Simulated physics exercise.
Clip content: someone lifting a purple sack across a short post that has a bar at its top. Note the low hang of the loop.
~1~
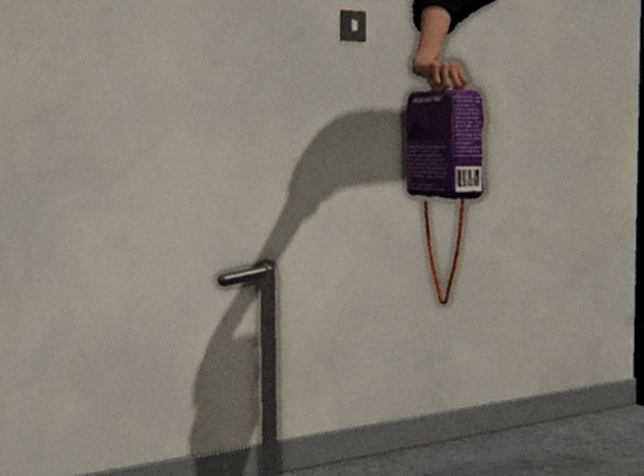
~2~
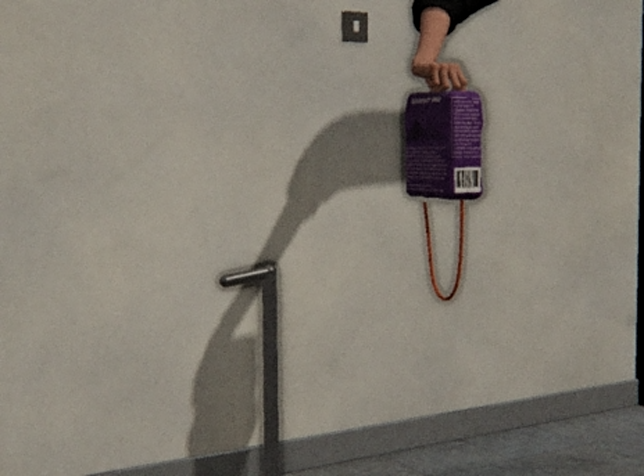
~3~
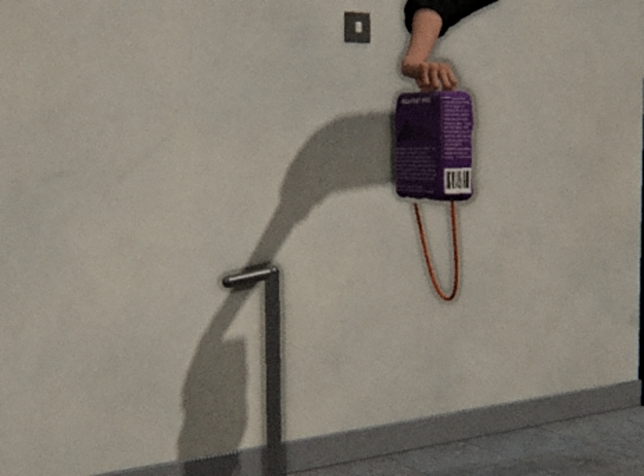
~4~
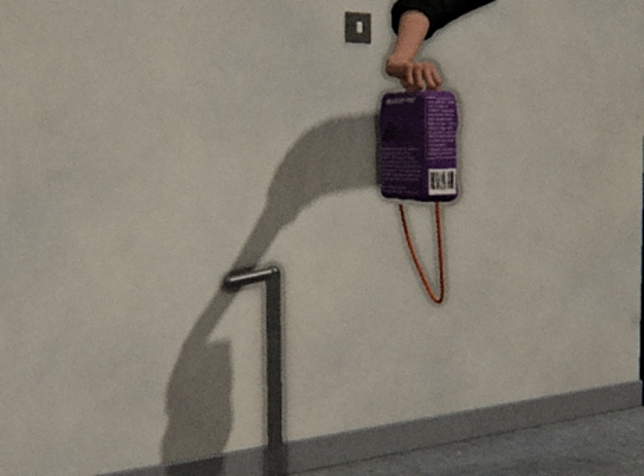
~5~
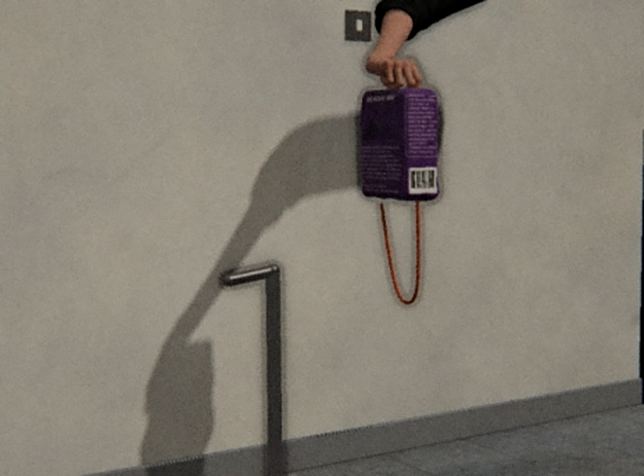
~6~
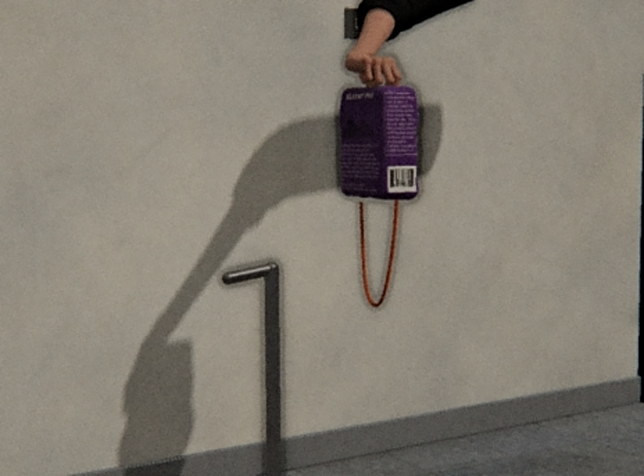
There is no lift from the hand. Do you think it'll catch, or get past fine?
It carries on past.
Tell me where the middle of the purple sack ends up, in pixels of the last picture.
(118, 145).
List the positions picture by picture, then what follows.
Purple sack (444, 145); hook tip (224, 281), in the first picture.
Purple sack (443, 146); bottom of the loop (446, 299), in the second picture.
Purple sack (433, 146), in the third picture.
Purple sack (418, 147); bottom of the loop (439, 302), in the fourth picture.
Purple sack (399, 145), in the fifth picture.
Purple sack (378, 143); bottom of the loop (376, 305); hook tip (228, 279); hook points away from it, loop hangs below the hook, in the sixth picture.
Then, 1.18 s past the final frame, sack past the post near (219, 144).
Then, 1.78 s past the final frame, sack past the post near (125, 145).
When it is over, sack past the post near (118, 145). The purple sack passes clear.
